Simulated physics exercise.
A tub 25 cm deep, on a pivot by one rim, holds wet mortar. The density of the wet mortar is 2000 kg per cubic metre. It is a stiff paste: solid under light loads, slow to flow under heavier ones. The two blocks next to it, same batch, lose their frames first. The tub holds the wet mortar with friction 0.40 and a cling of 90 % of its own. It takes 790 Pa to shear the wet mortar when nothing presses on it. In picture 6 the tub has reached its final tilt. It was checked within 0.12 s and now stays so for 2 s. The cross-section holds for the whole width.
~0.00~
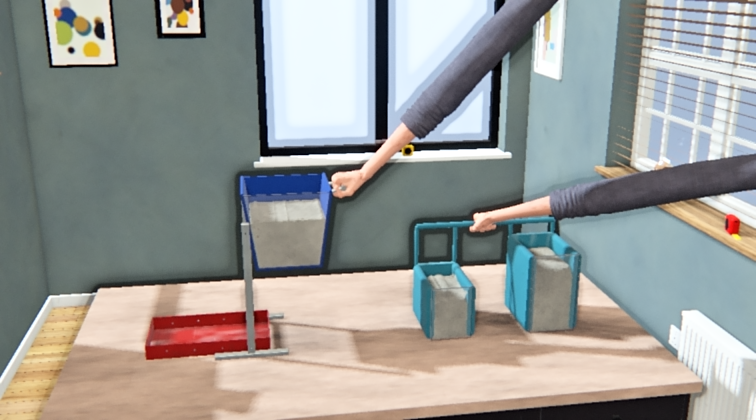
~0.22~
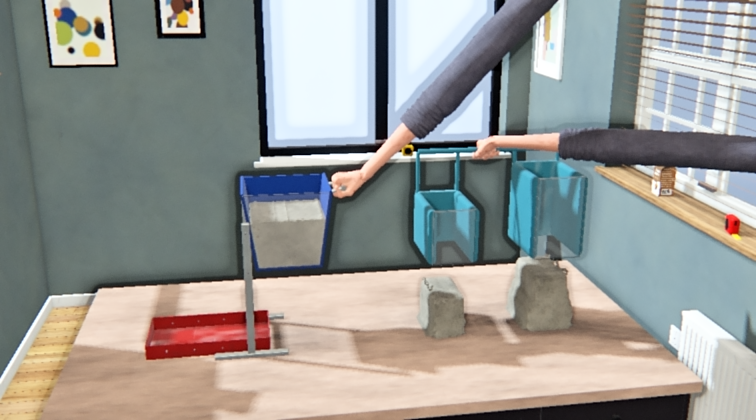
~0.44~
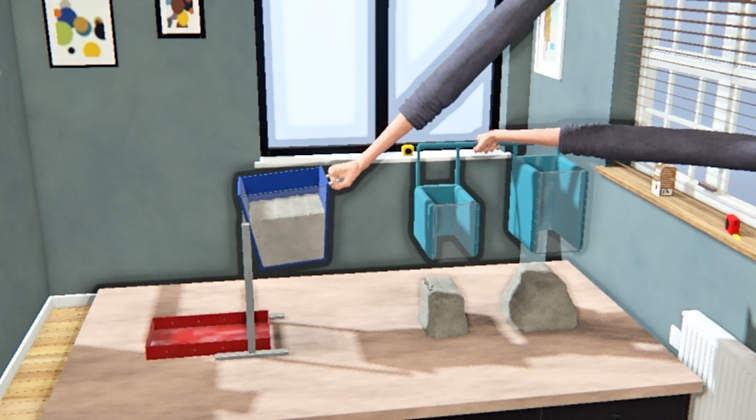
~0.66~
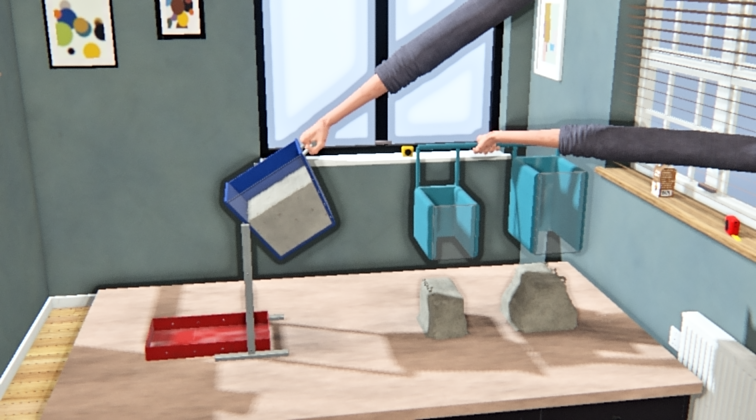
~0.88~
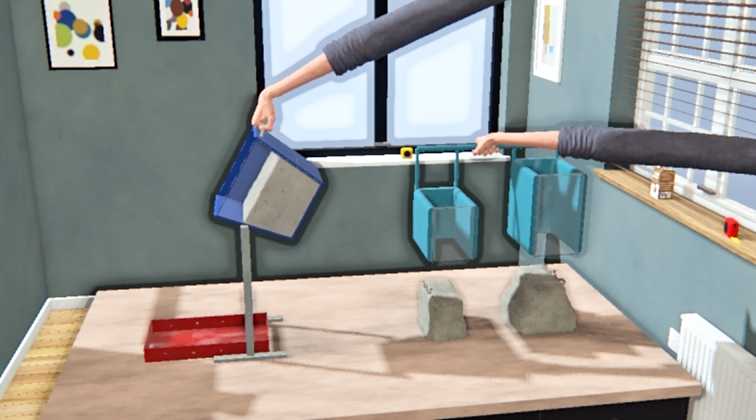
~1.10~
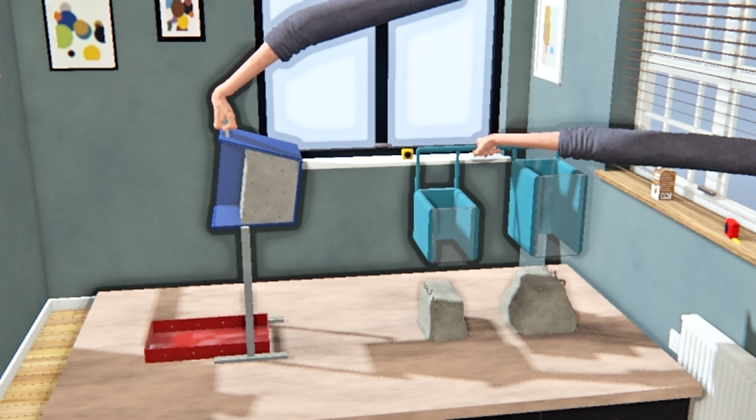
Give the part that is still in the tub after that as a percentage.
It comes to some 100 %.
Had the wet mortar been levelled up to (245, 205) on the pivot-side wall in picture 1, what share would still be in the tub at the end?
In that case some 70 per cent.
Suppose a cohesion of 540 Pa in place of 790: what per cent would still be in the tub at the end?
In that case some 80 per cent.
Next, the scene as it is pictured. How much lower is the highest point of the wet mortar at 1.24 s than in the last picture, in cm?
Roughly 2 cm.
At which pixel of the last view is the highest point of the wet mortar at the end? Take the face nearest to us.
Around (229, 172).
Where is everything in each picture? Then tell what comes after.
The first picture shows handle-side rim at (329, 192), tilt 0 degrees; top of the wet mortar at (261, 221); blocks stand 15 cm, 24 cm (left to right).
The second picture shows handle-side rim at (329, 192), tilt 0 degrees; top of the wet mortar at (261, 221); blocks stand 15 cm, 21 cm (left to right).
The third picture shows handle-side rim at (326, 185), tilt 5 degrees; top of the wet mortar at (320, 213); blocks stand 15 cm, 18 cm (left to right).
The fourth picture shows handle-side rim at (300, 155), tilt 31 degrees; top of the wet mortar at (309, 183); blocks stand 15 cm, 18 cm (left to right).
The fifth picture shows handle-side rim at (255, 140), tilt 61 degrees; top of the wet mortar at (282, 159); blocks stand 15 cm, 18 cm (left to right).
The sixth picture shows handle-side rim at (220, 143), tilt 82 degrees; top of the wet mortar at (252, 154); blocks stand 15 cm, 18 cm (left to right).
After 1.24 s, the tub is at 82 degrees and holds 100 %.
After 1.41 s, the tub is at 82 degrees and holds 100 %.
After 1.58 s, the tub is at 82 degrees and holds 100 %.
After 1.75 s, the tub is at 82 degrees and holds 100 %.
After 3.10 s, at the end, the tub is at 82 degrees and holds 100 %.
